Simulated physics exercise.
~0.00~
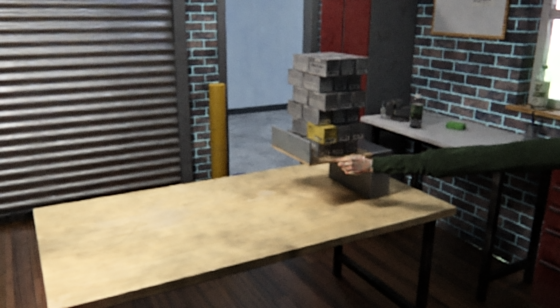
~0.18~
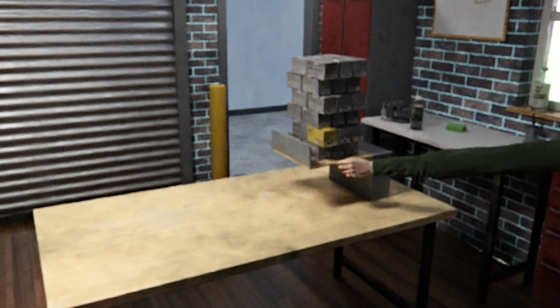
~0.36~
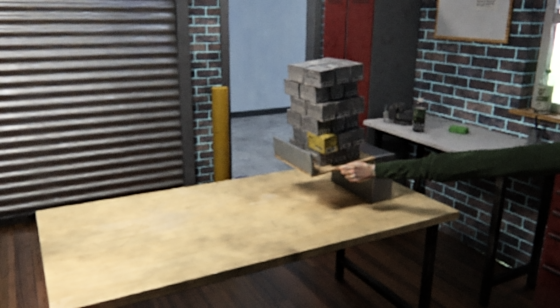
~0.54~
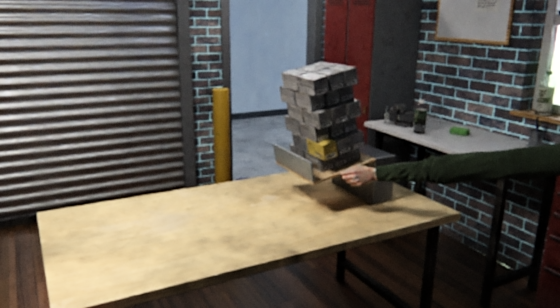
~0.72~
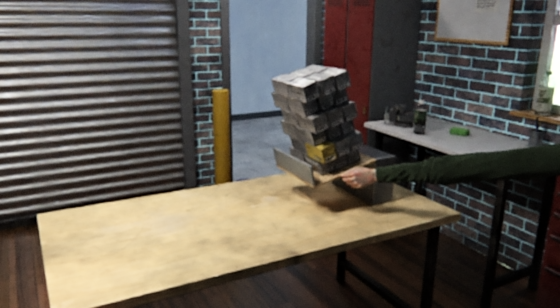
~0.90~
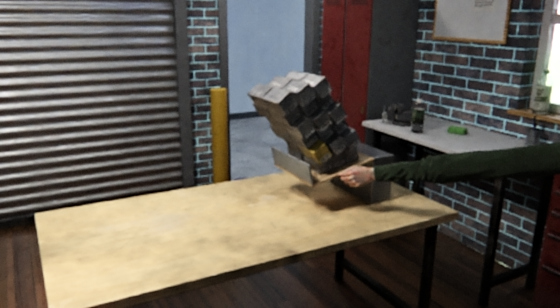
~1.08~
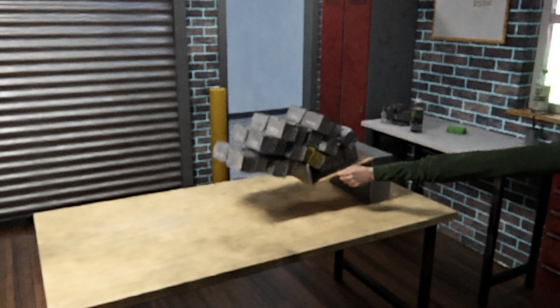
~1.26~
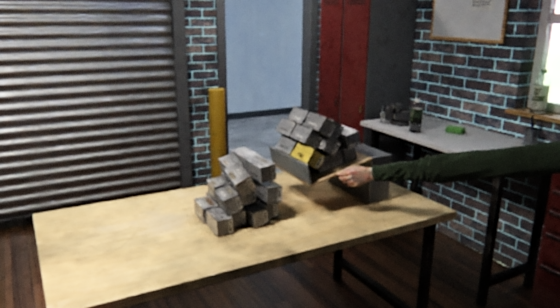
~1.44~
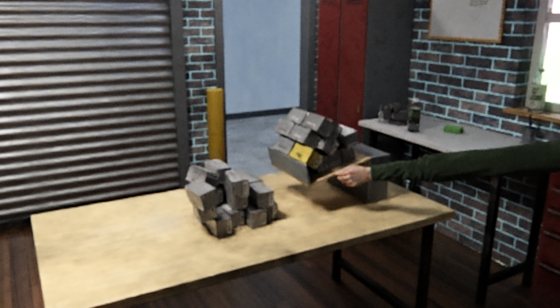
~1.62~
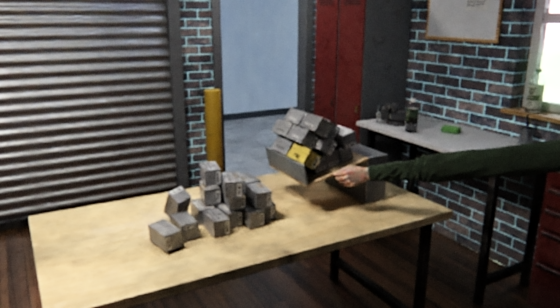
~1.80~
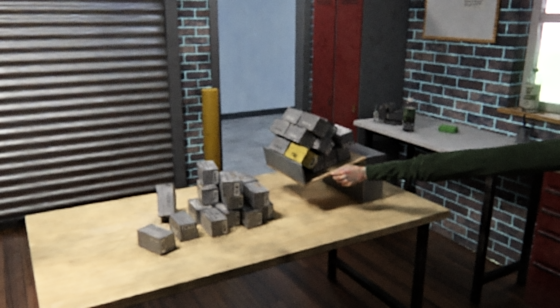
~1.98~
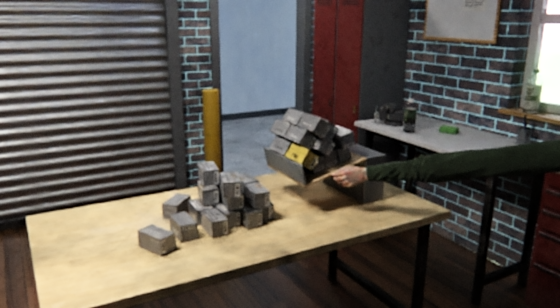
A tall stack of grey, block-like packets, with a single yellow one low in it, stands on a tray at the far right end of a pale wooden table. The slightly swaying view looks across a room with a ribbed shutter on the left, brick walls and a red cabinet behind. A dark-sleeved arm reaches in from the right, its hand at the tray, as the tray tilts gently. The stack leans left, then its upper part topples and tumbles onto the table. The fallen packets settle in a loose heap, while the rest, including the yellow one, stay leaning on the tilted tray.
